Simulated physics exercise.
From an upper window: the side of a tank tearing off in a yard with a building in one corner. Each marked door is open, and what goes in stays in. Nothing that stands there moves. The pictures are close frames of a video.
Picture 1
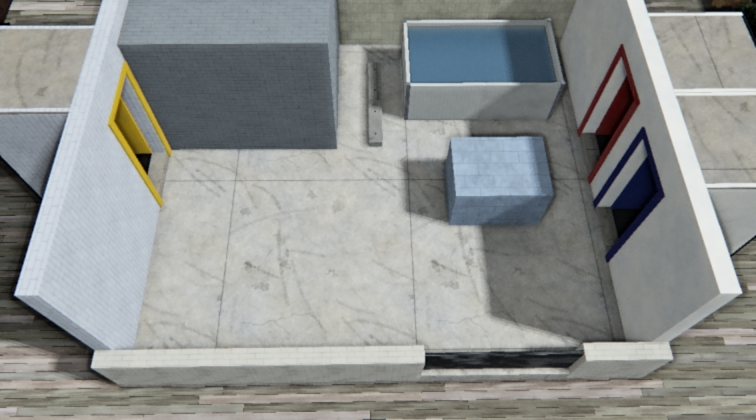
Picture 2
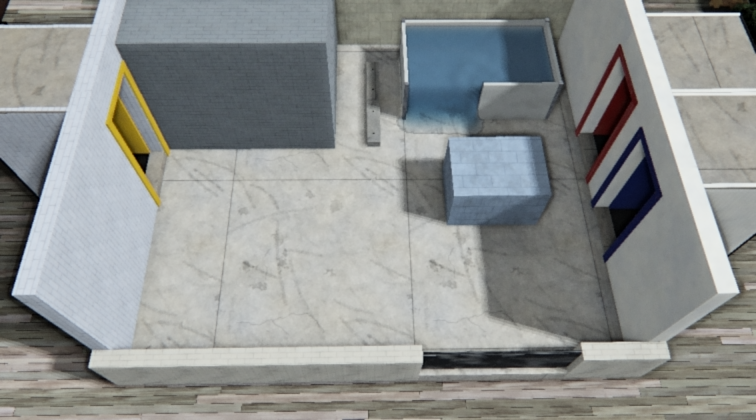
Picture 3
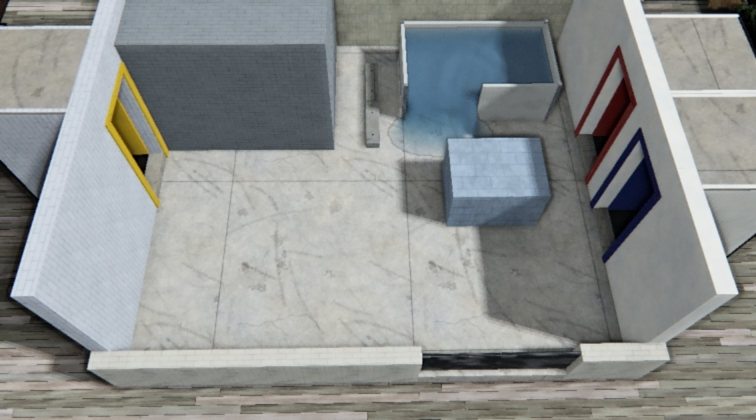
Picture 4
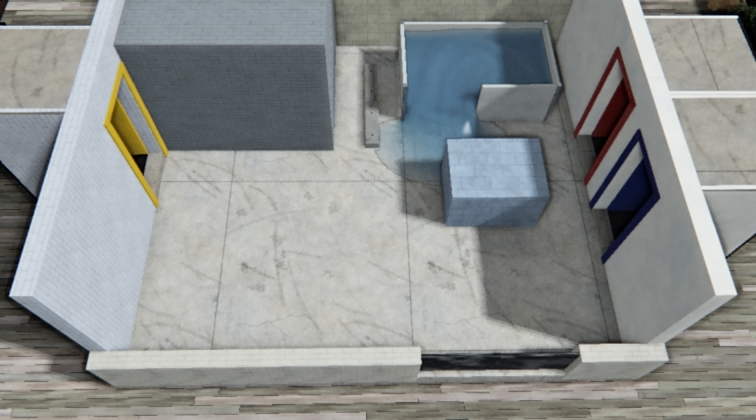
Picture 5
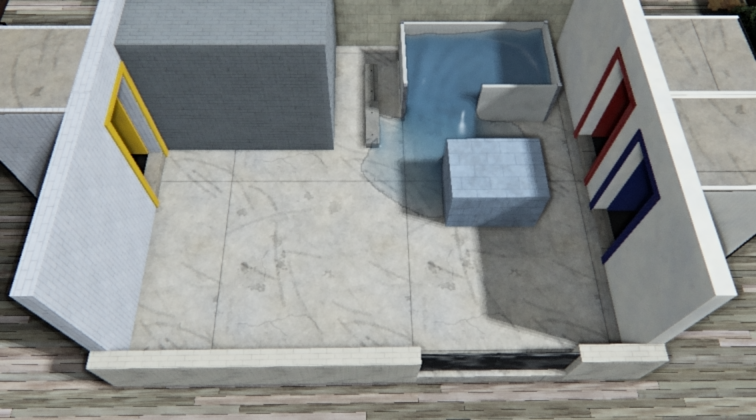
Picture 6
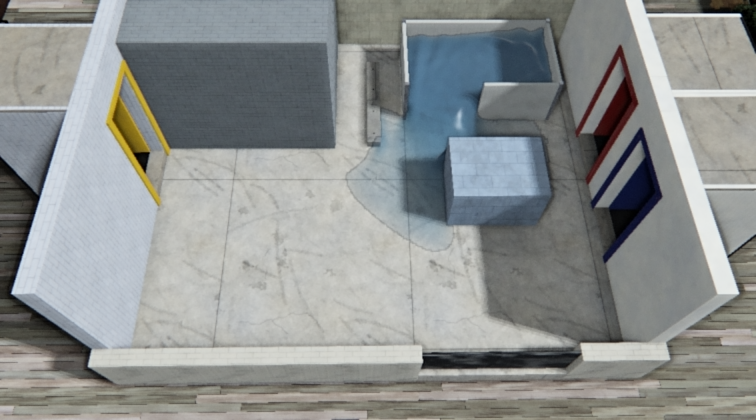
Part of a tank's side opens in a walled yard, and water spreads across the floor.
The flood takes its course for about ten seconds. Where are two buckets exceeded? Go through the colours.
In the end: The red door floods; the blue door floods; the yellow door holds within the limit.
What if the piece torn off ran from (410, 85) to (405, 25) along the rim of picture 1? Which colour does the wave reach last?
It is the door marked yellow.
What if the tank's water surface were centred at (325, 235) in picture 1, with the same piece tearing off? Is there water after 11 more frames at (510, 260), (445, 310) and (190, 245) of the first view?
As listed: Flooded, covered, wet.
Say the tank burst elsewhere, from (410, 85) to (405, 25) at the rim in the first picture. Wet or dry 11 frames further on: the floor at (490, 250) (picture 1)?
Verdict: No water.
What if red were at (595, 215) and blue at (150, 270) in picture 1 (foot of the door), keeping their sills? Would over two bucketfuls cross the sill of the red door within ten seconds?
Red is under.
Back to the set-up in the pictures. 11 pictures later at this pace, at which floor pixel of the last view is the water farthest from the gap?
Near (179, 361).
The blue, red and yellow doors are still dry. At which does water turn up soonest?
The one in red.
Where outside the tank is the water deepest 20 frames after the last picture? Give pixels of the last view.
At about (142, 361).
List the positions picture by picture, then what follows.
The first picture shows the tank at (481, 55) is whole and still.
In the second picture, the front is at (401, 120), out from the gap at (442, 107).
In the third picture, the front is at a hidden place, out from the gap at (441, 109).
In the fourth picture, water pours out at (440, 111) and has run to a hidden place.
In the fifth picture, the front is at (425, 212), out from the gap at (440, 111).
In the sixth picture, the front is at (428, 246), out from the gap at (442, 109).
A moment on, water covers 35 % of the floor; the red door under two buckets in, the blue door not reached, the yellow door not reached.
Next, water covers 60 % of the floor; the red door far over two buckets in, the blue door wet at the sill, nothing in, the yellow door not reached.
Then, water covers 80 % of the floor; the red door far over two buckets in, the blue door wet at the sill, nothing in, the yellow door not reached.
Later, water covers 95 % of the floor; the red door far over two buckets in, the blue door under two buckets in, the yellow door wet at the sill, nothing in.
In the end, water covers 100 % of the floor; the red door far over two buckets in, the blue door over two buckets in, the yellow door wet at the sill, nothing in.
